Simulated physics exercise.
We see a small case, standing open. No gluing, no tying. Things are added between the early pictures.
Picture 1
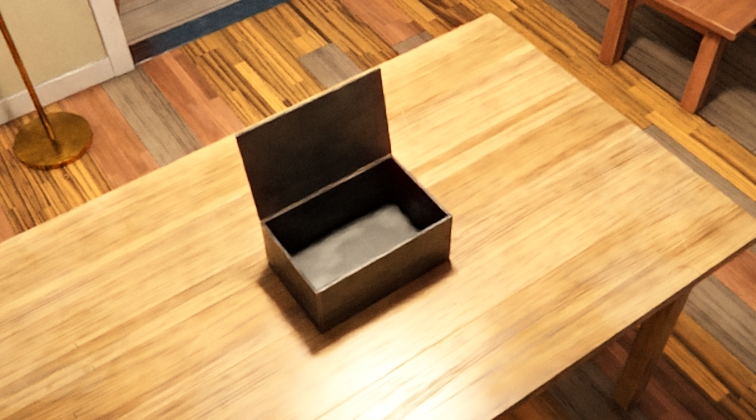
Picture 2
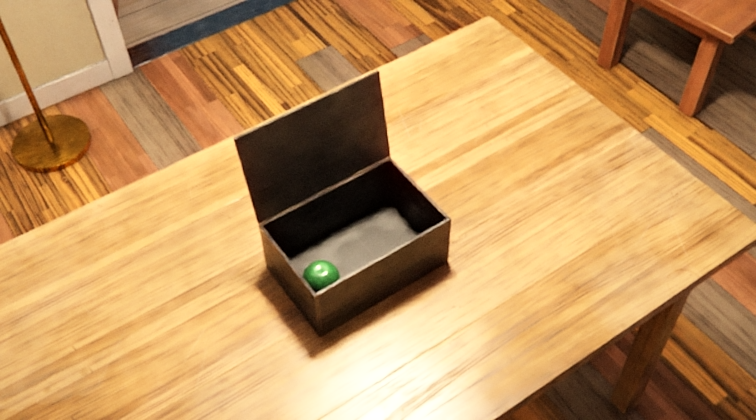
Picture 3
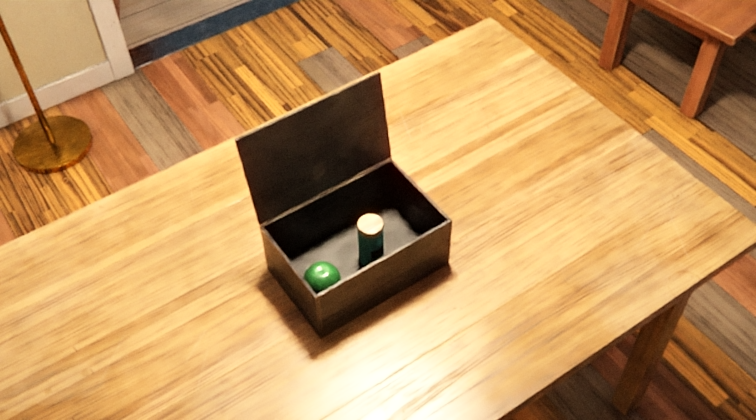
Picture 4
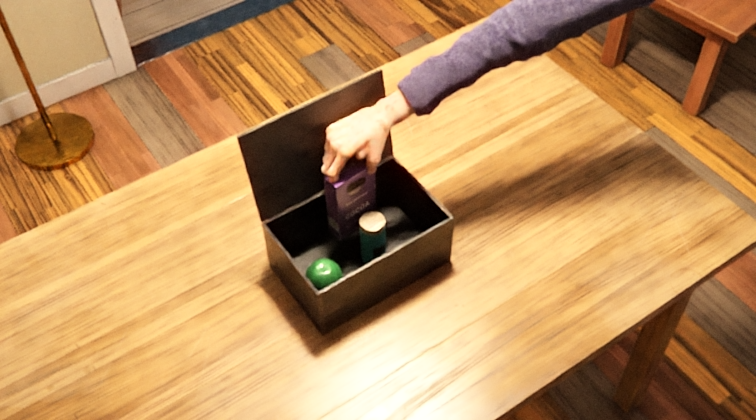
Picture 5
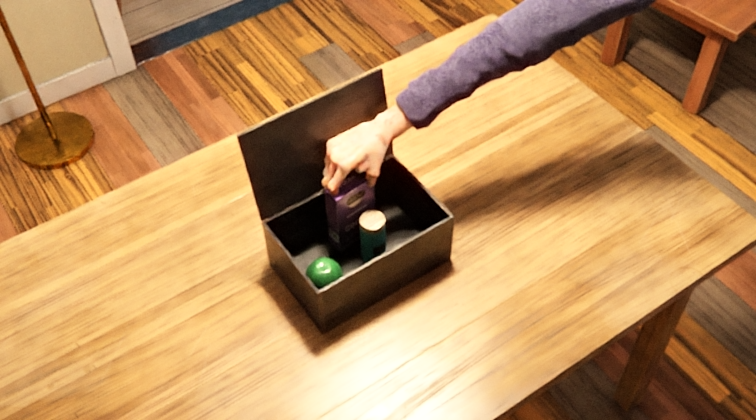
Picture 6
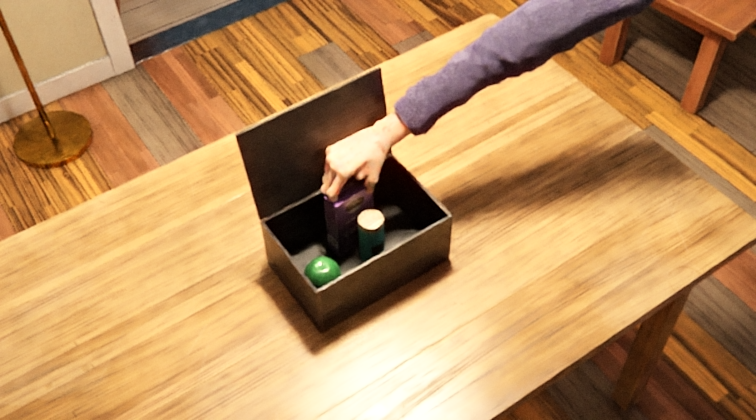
A green ball appeared in the open dark case, then a turquoise shaker beside it, and a hand in a purple sleeve lowered a purple packet in behind them, still gripping it.
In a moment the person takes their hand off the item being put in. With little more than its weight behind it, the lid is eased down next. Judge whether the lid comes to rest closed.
It does not; the lid stays raised.
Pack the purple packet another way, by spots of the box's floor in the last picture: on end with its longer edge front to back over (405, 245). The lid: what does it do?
Then the lid stays propped open.
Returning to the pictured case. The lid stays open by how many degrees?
Lid angle from rim - close to 40°.
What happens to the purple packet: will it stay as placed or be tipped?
The purple packet stays as placed.
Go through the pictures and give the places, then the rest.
The last thing is not in view yet, in the first frame.
The last thing is not in view yet, in the second frame.
The last thing is not in view yet; turquoise shaker (371, 242), in the third frame.
Still above its spot; purple packet (351, 198); turquoise shaker (373, 239), in the fourth frame.
Still above its spot; purple packet (351, 210); turquoise shaker (373, 238), in the fifth frame.
Put in, still held; purple packet (350, 216); turquoise shaker (371, 237), in the sixth frame.
Then, 1.10 s past the last view, lid starting down.
Then, 1.50 s past the last view, lid 66° above the rim.
Then, 2.10 s past the last view, lid 45° above the rim.
Finally, lid 41° above the rim; left askew, purple packet; the other 2 still in place. Final places as the last picture's camera would see them, purple packet near (351, 217).
